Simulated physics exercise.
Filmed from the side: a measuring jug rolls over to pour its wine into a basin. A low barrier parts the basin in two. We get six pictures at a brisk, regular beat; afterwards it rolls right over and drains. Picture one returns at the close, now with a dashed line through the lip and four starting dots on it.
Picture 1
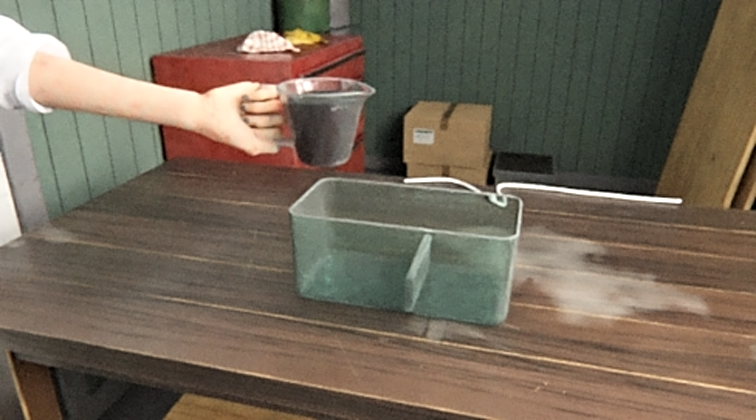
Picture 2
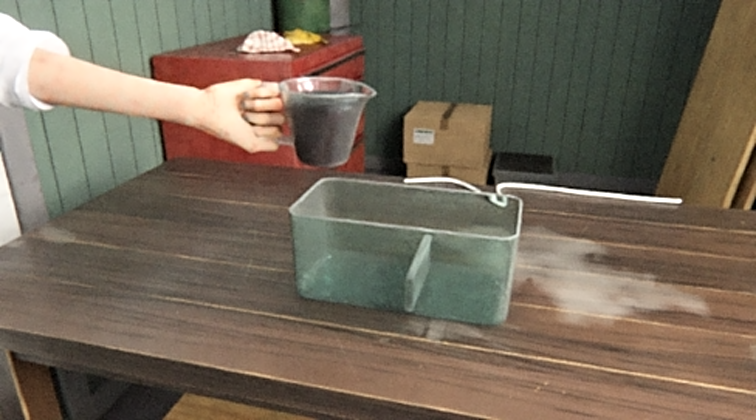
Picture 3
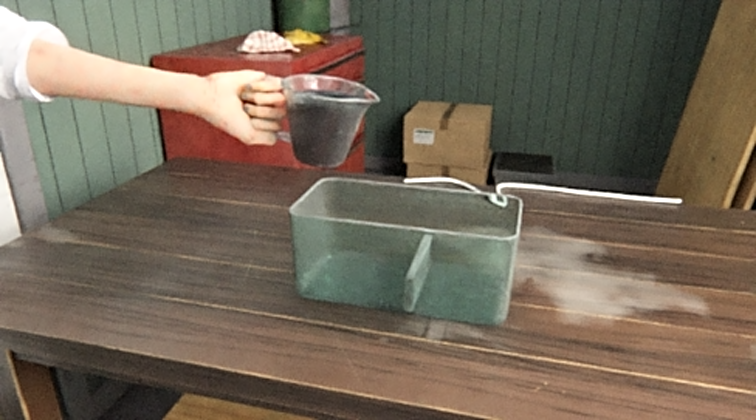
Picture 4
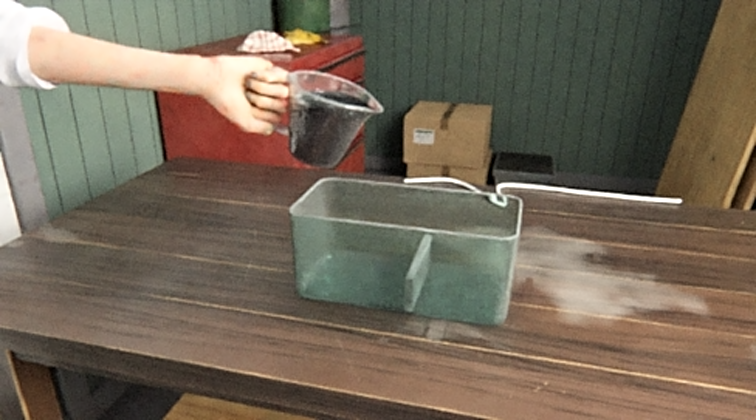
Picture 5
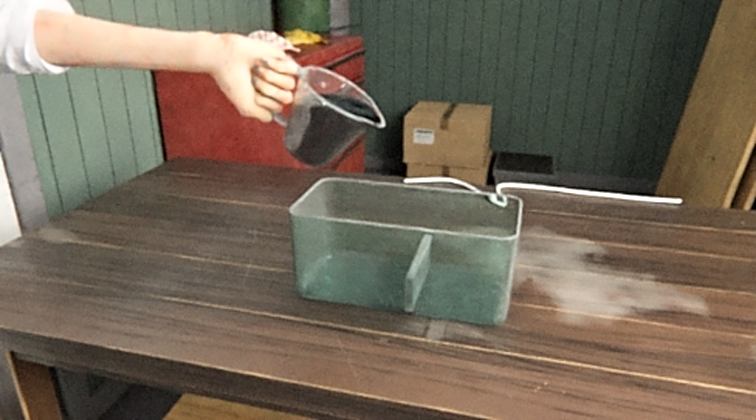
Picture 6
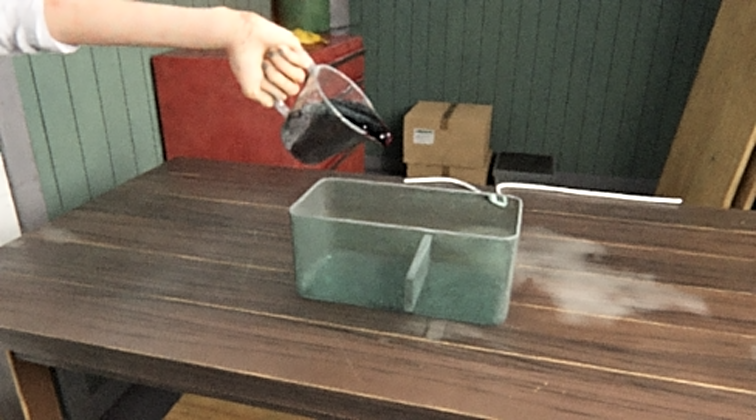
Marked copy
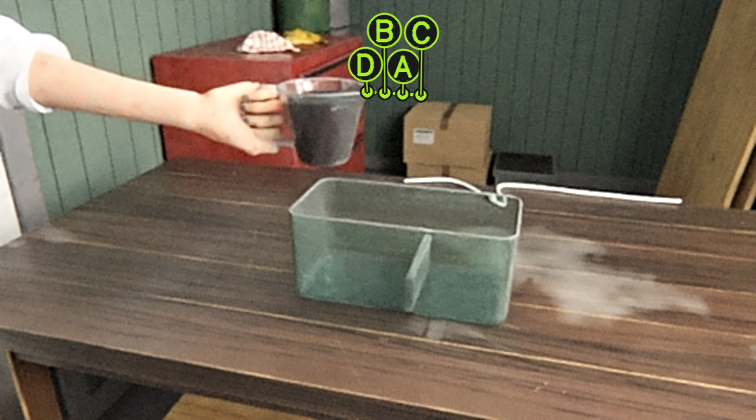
A hand tilts a jug of dark wine rightward above a divided basin until wine crosses the lip.
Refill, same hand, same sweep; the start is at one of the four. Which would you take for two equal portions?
The answer is dot A.
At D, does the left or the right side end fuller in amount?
More ends on the left.
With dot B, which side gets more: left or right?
The left side.
On the marked copy, A at (402, 94); B at (384, 92); C at (420, 95); D at (367, 91).
With A, about 51 % ends left of the wall and 47 % right of it.
With B, about 69 % ends left of the wall and 29 % right of it.
With C, about 18 % ends left of the wall and 79 % right of it; 3 % is lost outside.
With D, about 89 % ends left of the wall and 9 % right of it.
